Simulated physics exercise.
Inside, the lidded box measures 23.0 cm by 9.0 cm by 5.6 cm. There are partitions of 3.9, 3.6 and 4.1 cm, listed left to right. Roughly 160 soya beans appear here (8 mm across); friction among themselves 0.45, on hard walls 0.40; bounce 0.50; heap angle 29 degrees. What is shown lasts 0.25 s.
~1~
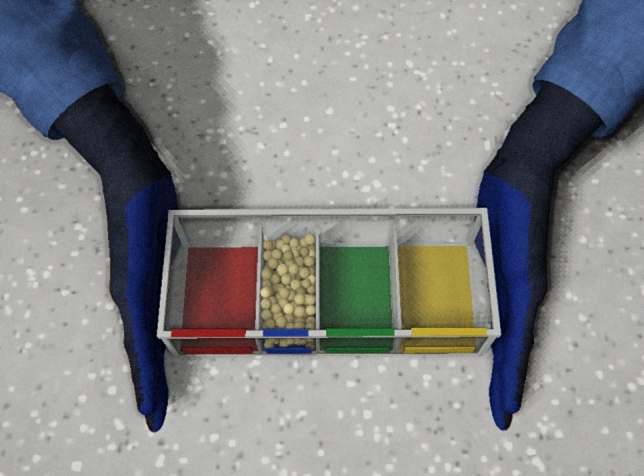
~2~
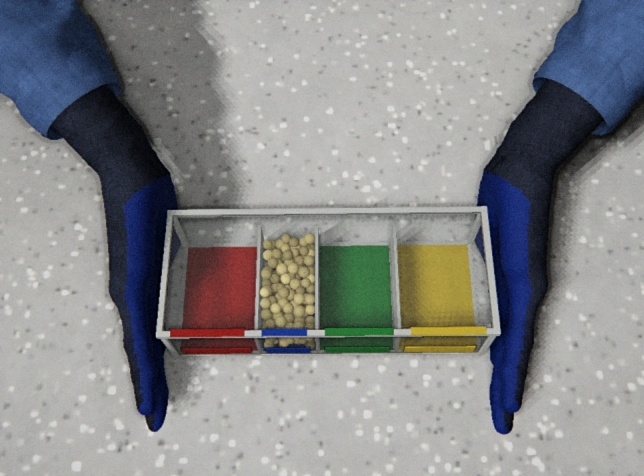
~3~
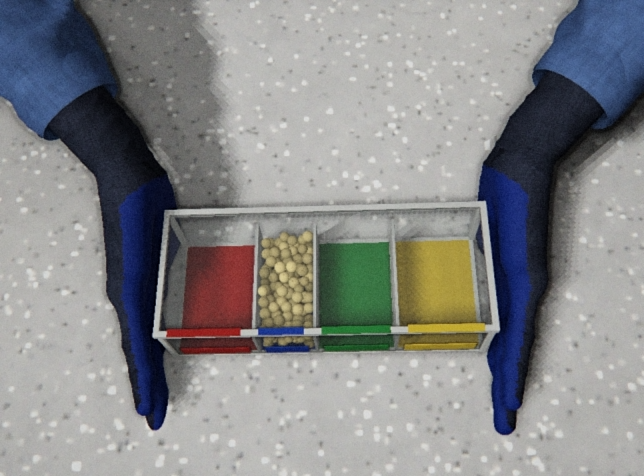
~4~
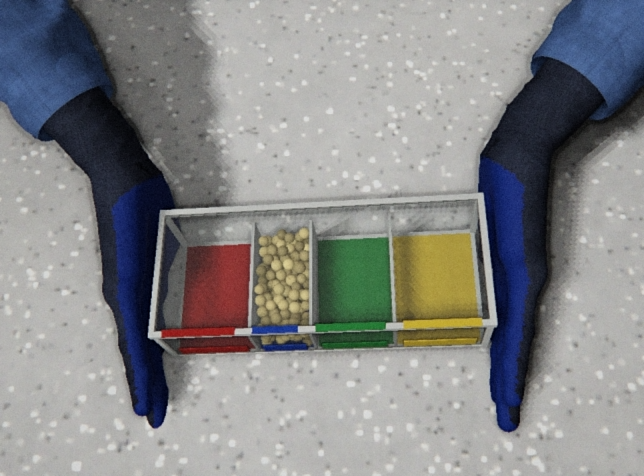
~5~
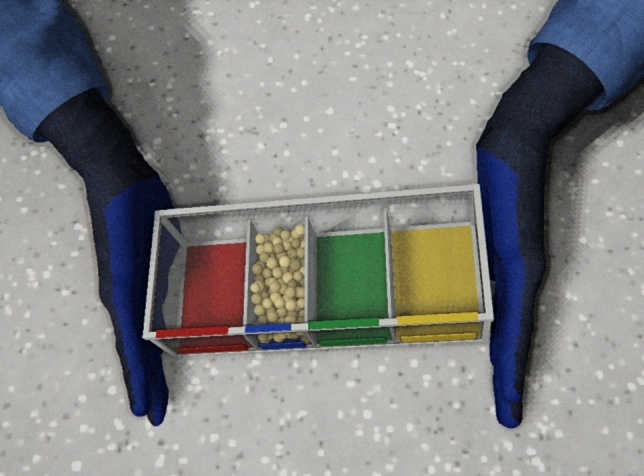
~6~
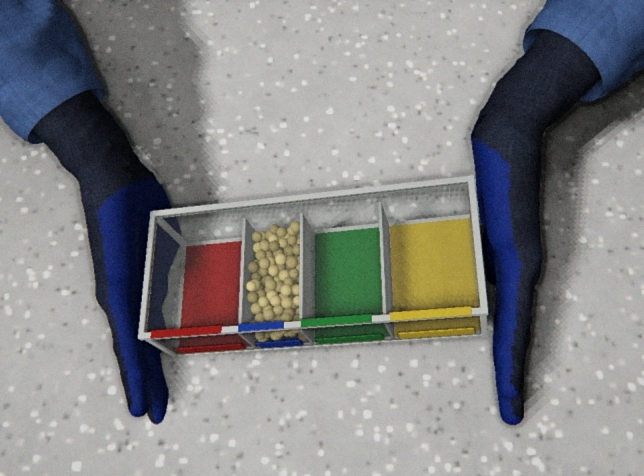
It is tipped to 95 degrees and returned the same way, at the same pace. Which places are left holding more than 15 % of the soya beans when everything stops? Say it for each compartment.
Red: It'll probably finish past fifteen percent of the pieces, blue: It'll probably finish past fifteen percent of the pieces, green: It'll probably finish at or short of fifteen percent of the pieces, yellow: It'll probably finish at or short of fifteen percent of the pieces.
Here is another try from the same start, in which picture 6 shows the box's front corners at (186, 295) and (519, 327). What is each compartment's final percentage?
Per cent at the end: Red 0; blue 25; green 20; yellow 55.
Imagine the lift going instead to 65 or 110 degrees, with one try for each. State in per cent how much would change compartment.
Roughly 5 percent, then roughly 50 percent.
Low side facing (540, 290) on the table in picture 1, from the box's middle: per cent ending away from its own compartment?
Estimate: Near 70 per cent.
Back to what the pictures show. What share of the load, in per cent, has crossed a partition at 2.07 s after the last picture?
Near 40 per cent of it.
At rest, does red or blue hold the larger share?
The blue one.
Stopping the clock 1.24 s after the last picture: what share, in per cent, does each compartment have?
Red 10, blue 90, green 0, yellow 0.
Then, 1.24 s after the last picture, tilt 95 degrees; red 10 %, blue 90 %.
Then, 2.07 s after the last picture, tilt 44 degrees; red 40 %, blue 60 %.
Then, 2.92 s after the last picture, tilt 0 degrees; red 45 %, blue 55 %.
In the end, red 45 %, blue 55 %, green 0 %, yellow 0 %.
